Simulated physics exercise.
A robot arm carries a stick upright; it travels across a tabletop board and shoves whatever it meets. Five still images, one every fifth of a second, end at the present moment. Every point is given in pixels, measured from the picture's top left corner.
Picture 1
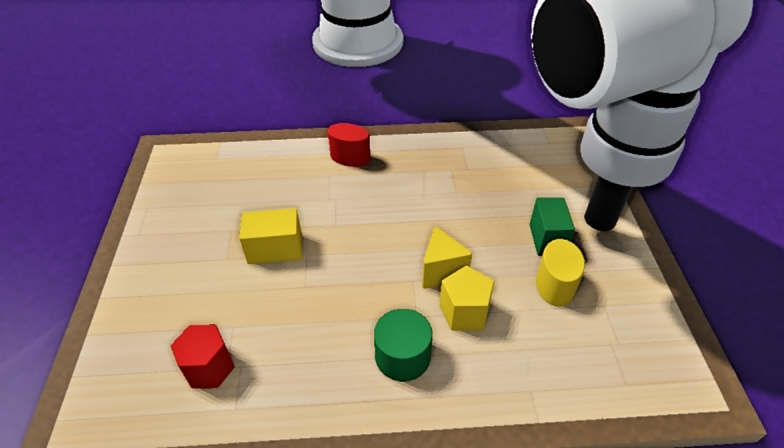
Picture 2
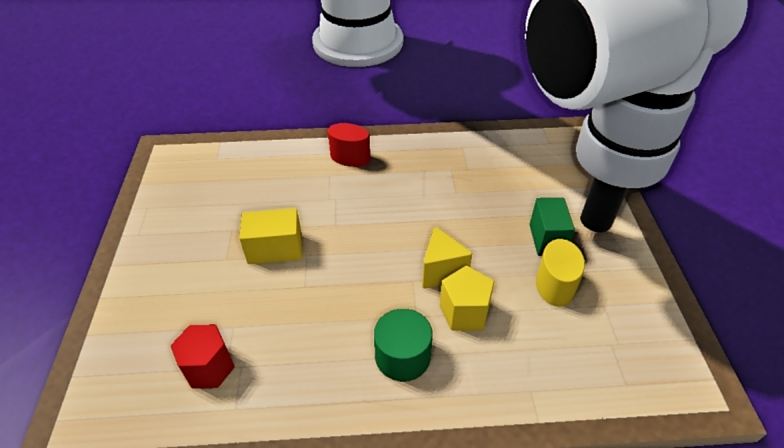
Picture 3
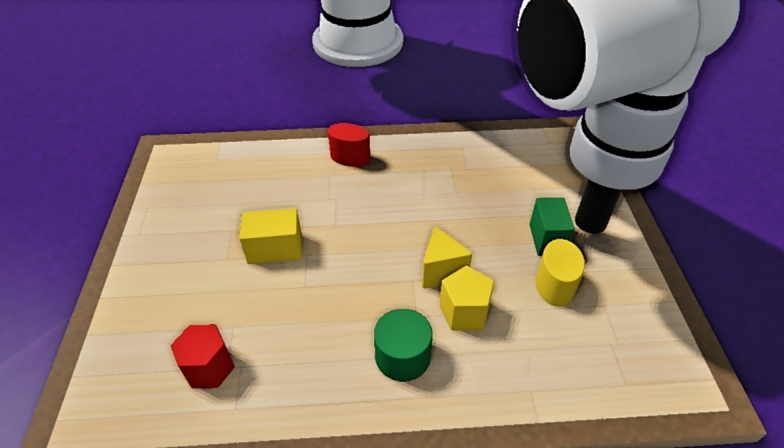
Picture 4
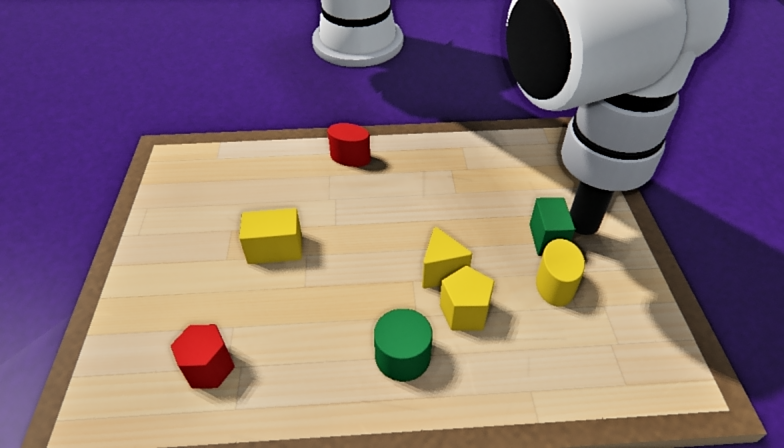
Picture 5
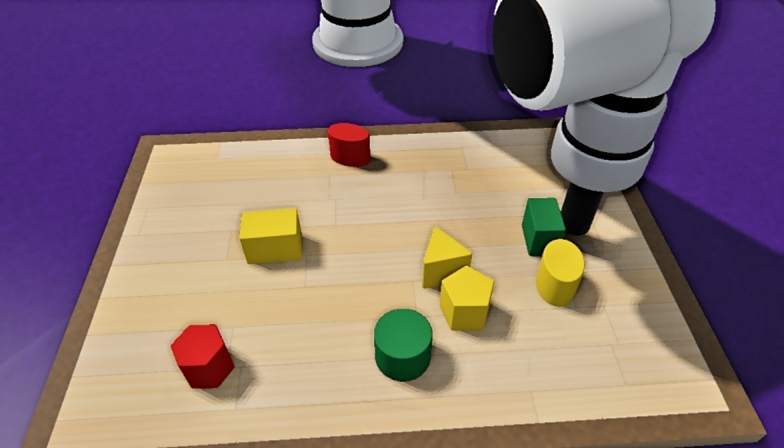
A robot arm moves its black stick left and nudges the green block slightly left.
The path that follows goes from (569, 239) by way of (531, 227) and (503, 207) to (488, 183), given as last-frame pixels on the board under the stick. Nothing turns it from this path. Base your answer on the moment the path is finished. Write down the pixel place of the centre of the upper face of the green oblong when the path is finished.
About (507, 210).
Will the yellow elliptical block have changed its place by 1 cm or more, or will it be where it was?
It keeps its position.
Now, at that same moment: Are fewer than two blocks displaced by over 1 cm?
Yes, that is what happens.
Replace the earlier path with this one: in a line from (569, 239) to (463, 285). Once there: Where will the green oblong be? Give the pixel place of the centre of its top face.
When the path ends, it will be at (498, 216).
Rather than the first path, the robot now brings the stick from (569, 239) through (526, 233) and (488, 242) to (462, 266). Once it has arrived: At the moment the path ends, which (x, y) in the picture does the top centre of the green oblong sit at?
Its top face will be centred at roughly (441, 220).
On the path given first. One third of the way, stick (534, 212); green oblong (511, 210), turned 35° anticlockwise.
Two thirds of the way, stick (505, 192); green oblong (507, 210), turned 40° anticlockwise.
At the end, stick (491, 169); green oblong (507, 210), turned 40° anticlockwise; yellow elliptical block in place.
